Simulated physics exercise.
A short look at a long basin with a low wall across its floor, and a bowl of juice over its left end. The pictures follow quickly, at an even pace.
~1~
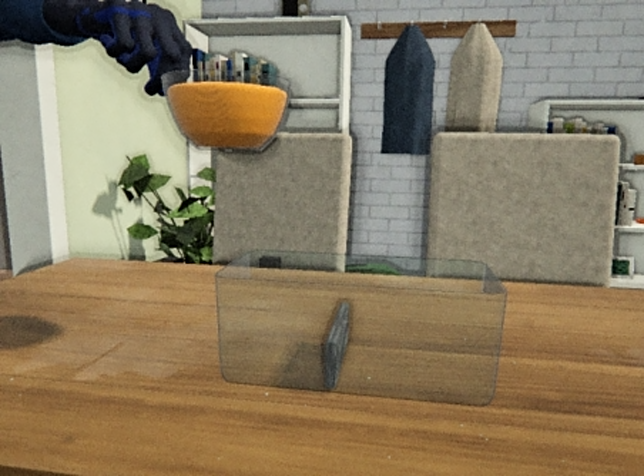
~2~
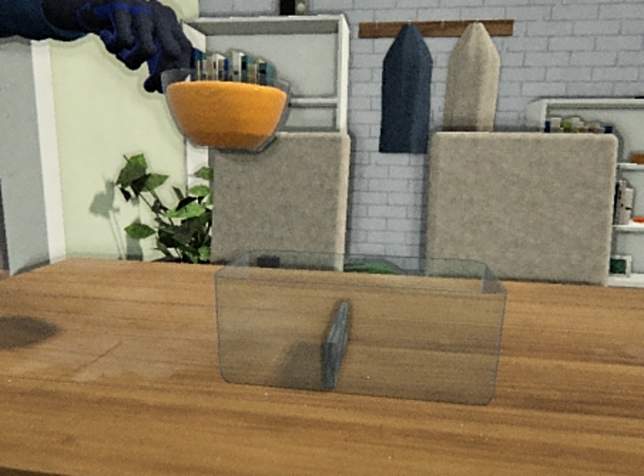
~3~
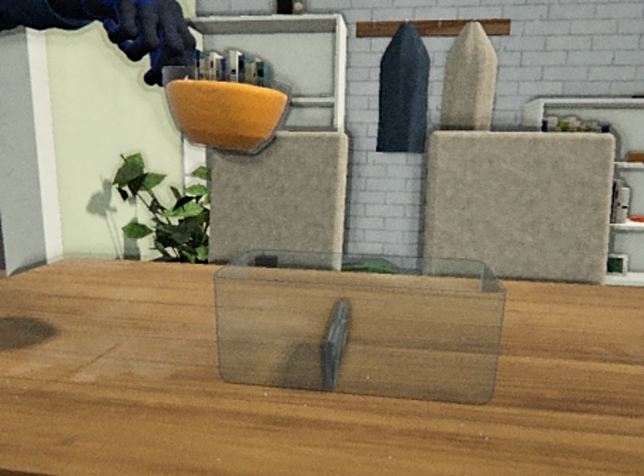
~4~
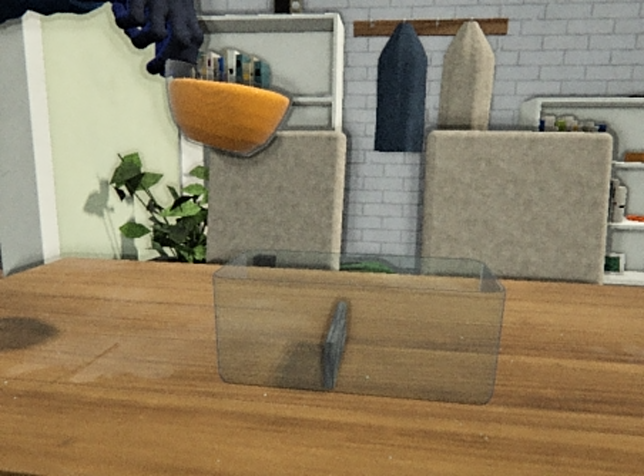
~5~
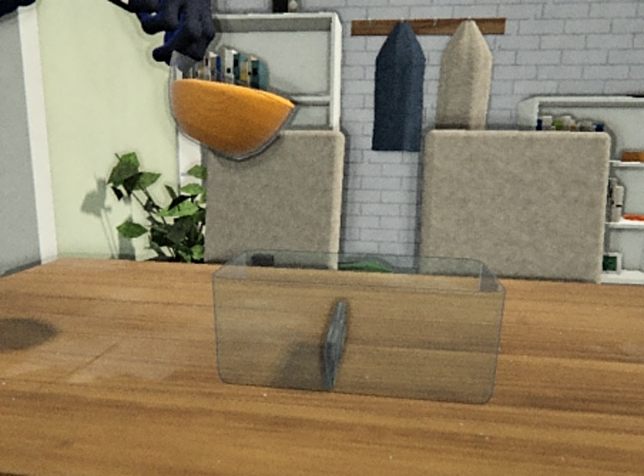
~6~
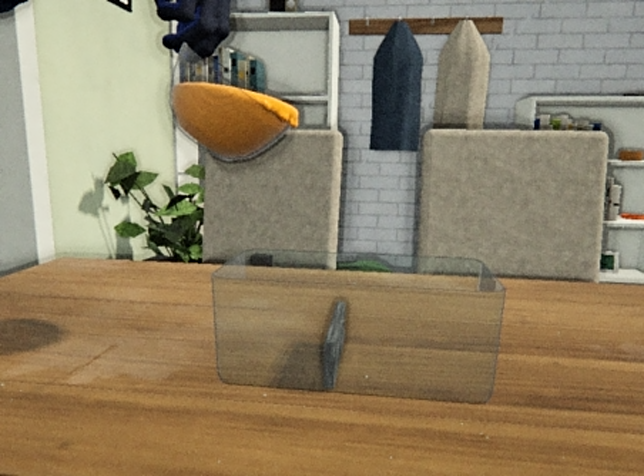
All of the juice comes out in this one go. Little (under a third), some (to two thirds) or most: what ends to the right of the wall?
The share right of the wall is from a third to two thirds.
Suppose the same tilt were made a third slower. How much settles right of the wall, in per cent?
Close to 60 per cent.
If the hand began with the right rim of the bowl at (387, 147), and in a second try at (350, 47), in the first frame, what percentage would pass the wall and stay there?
The first gives 90 %, the second 80 %.
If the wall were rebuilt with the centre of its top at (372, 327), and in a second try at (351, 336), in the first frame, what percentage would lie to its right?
First some 10, then 35 per cent.
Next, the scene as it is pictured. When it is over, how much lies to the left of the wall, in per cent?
It comes to 50 per cent or so.
A moment on, the tilt is 100° and 16 per cent is still to pour, 5 is left of the wall and 22 right of it.
Next, the tilt is 104° and 0 per cent is still to pour, 45 is left of the wall and 48 right of it.
Then the tilt is 104° and 0 per cent is still to pour, 50 is left of the wall and 44 right of it.
Later the tilt is 104° and 0 per cent is still to pour, 51 is left of the wall and 46 right of it.
At rest 51 per cent lies left of the wall, 46 right of it and 3 outside.
